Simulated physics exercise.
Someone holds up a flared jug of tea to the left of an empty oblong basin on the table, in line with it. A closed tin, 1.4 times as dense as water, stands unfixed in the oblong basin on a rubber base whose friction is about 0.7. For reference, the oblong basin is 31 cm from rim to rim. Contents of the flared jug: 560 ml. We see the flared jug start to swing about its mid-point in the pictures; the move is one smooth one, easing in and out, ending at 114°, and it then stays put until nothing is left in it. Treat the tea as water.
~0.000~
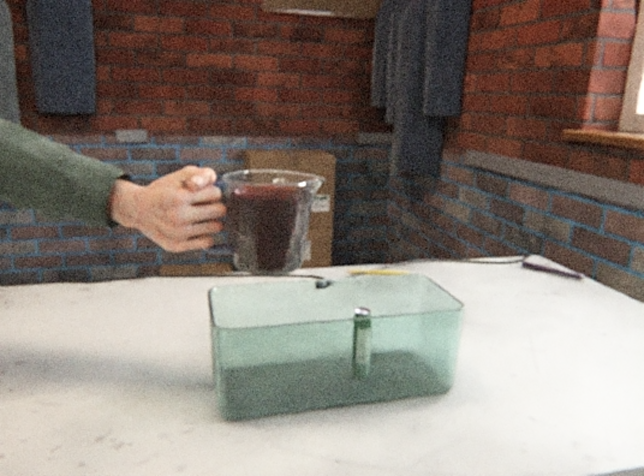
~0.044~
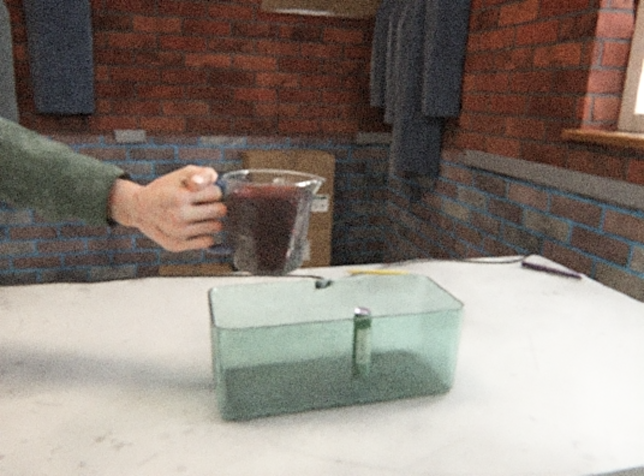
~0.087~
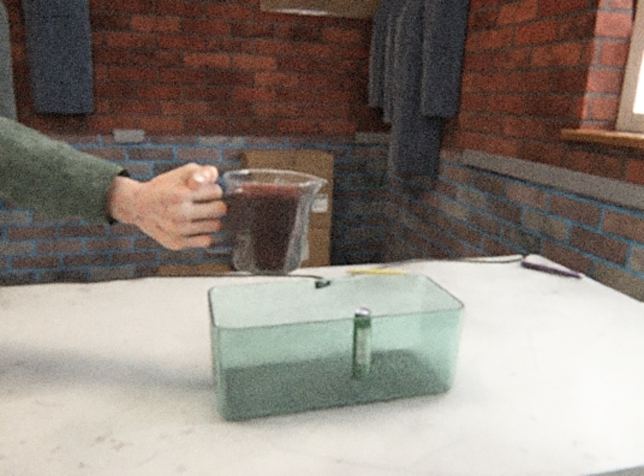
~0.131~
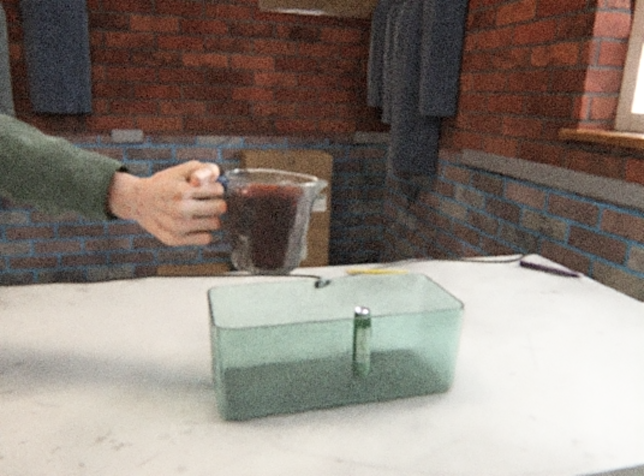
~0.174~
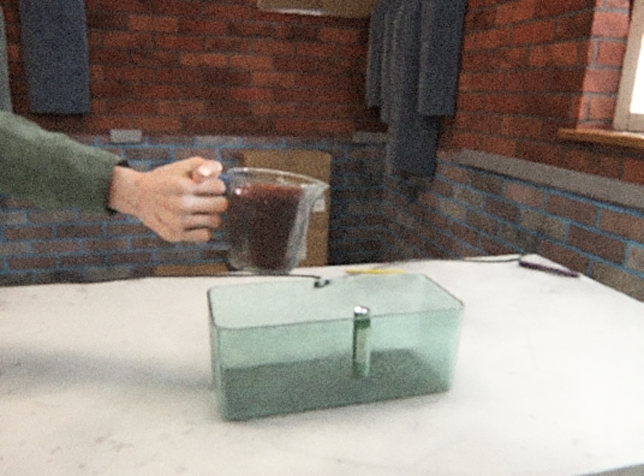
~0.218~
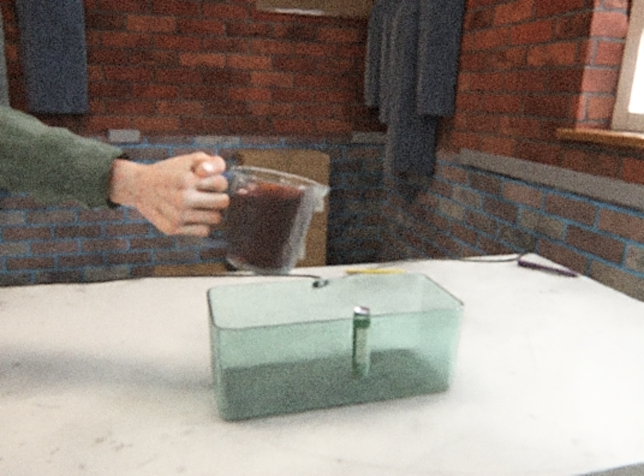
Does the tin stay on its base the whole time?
Most probably it will lose its balance.
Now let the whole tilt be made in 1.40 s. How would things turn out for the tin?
The tin tumbles.
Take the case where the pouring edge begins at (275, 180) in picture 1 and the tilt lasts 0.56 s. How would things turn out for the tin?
Then it stays on its base.
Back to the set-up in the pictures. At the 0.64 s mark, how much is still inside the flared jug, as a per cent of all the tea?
70 %.
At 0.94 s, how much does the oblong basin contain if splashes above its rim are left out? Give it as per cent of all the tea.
My estimate is about 80 percent.
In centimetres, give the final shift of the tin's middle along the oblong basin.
The tin's middle ends up about 6.5 cm along the basin.
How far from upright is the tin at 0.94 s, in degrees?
The lean is some 15° away from upright.
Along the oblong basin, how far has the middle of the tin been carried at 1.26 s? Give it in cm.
Close to 6 cm.
After 0.64 s the tilt is 70° and 71 per cent is still to pour; the tin stands where it began.
After 0.94 s the tilt is 108° and 11 per cent is still to pour; the tin leans 15°.
After 1.26 s the tilt is 114° and 0 per cent is still to pour; the tin lies on its side.
After 1.61 s the tilt is 114° and 0 per cent is still to pour; the tin lies on its side.
In the end the tin lies on its side.
